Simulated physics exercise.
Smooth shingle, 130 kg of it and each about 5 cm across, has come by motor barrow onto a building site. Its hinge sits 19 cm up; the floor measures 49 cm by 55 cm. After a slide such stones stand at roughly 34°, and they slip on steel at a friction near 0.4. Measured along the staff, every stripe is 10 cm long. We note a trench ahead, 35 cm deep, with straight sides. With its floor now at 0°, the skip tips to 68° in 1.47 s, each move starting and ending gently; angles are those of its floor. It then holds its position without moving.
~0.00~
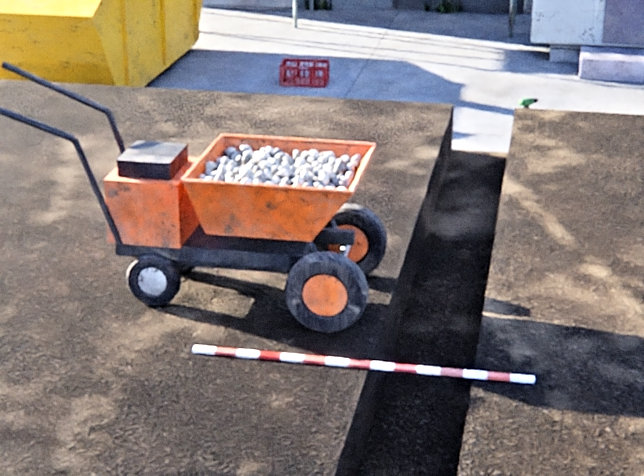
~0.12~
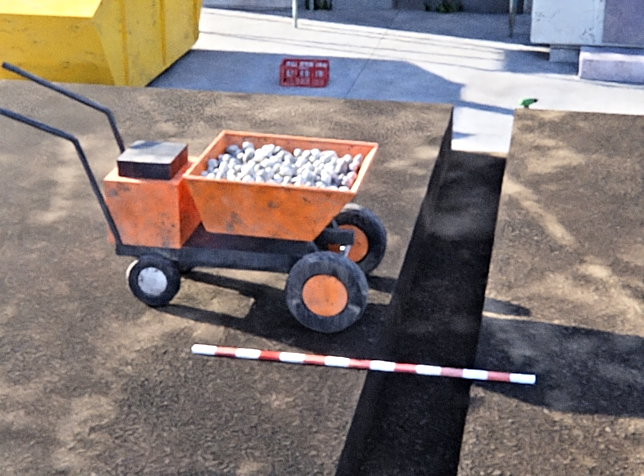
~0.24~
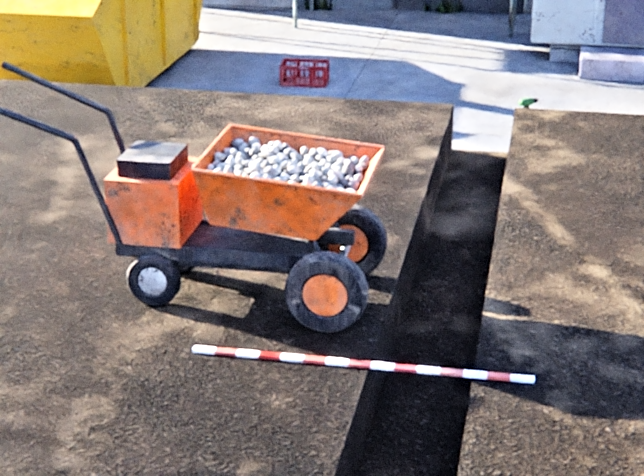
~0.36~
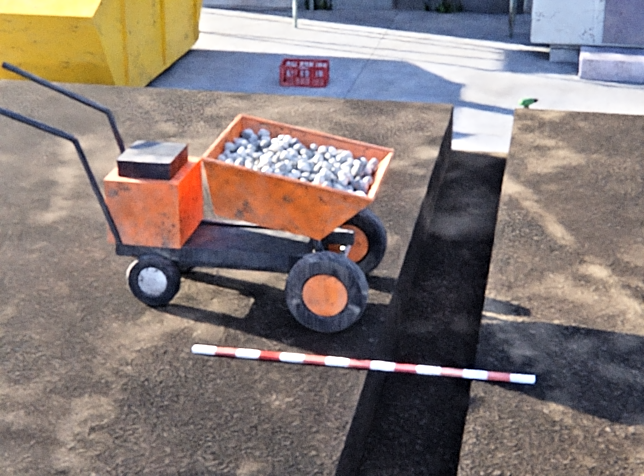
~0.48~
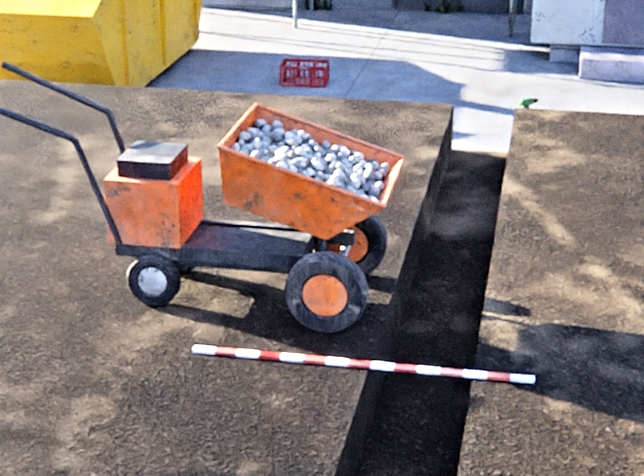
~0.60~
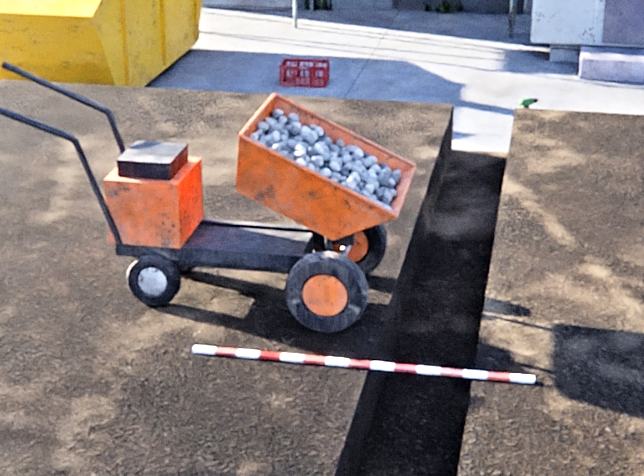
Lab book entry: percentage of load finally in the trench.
Approx. 54 percent.
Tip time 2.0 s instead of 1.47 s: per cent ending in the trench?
Around 60 per cent would end in the trench.
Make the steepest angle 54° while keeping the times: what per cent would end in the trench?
Roughly 50%.
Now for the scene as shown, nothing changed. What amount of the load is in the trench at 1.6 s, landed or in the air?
Some 20 per cent.
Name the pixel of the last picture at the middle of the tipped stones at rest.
Roughly at (475, 355).
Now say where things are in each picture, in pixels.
The first frame shows lip at (353, 192), floor tilted 0°, highest stones at (301, 161).
In the second frame, the skip is at 1°, its lip at (355, 193); the top of the load is at (283, 161); the stones move at 0.2 m/s on average.
In the third frame, the skip is at 5°, its lip at (362, 196); the top of the load is at (268, 153); the stones move at 0.3 m/s on average.
The fourth frame shows lip at (372, 200), floor tilted 10°, highest stones at (259, 141); the stones move at 0.4 m/s on average.
In the fifth frame, the skip is at 17°, its lip at (384, 207); the top of the load is at (263, 133); the stones move at 0.5 m/s on average.
The sixth frame shows lip at (397, 216), floor tilted 25°, highest stones at (275, 123); the stones move at 0.6 m/s on average.
After 1.1 s the floor is at 57°; 99 % in the skip, 1 % in the trench; the foremost stones are at (450, 244).
After 1.6 s the floor is at 68°; 52 % in the skip, 19 % in the trench, 29 % past the trench; the foremost stones are at (567, 325).
After 1.9 s the floor is at 68°; 22 % in the skip, 31 % in the trench, 47 % past the trench; the foremost stones are past the picture's edge.
After 3.9 s the floor is at 68°; 0 % in the skip, 54 % in the trench, 46 % past the trench; the foremost stones are past the picture's edge.
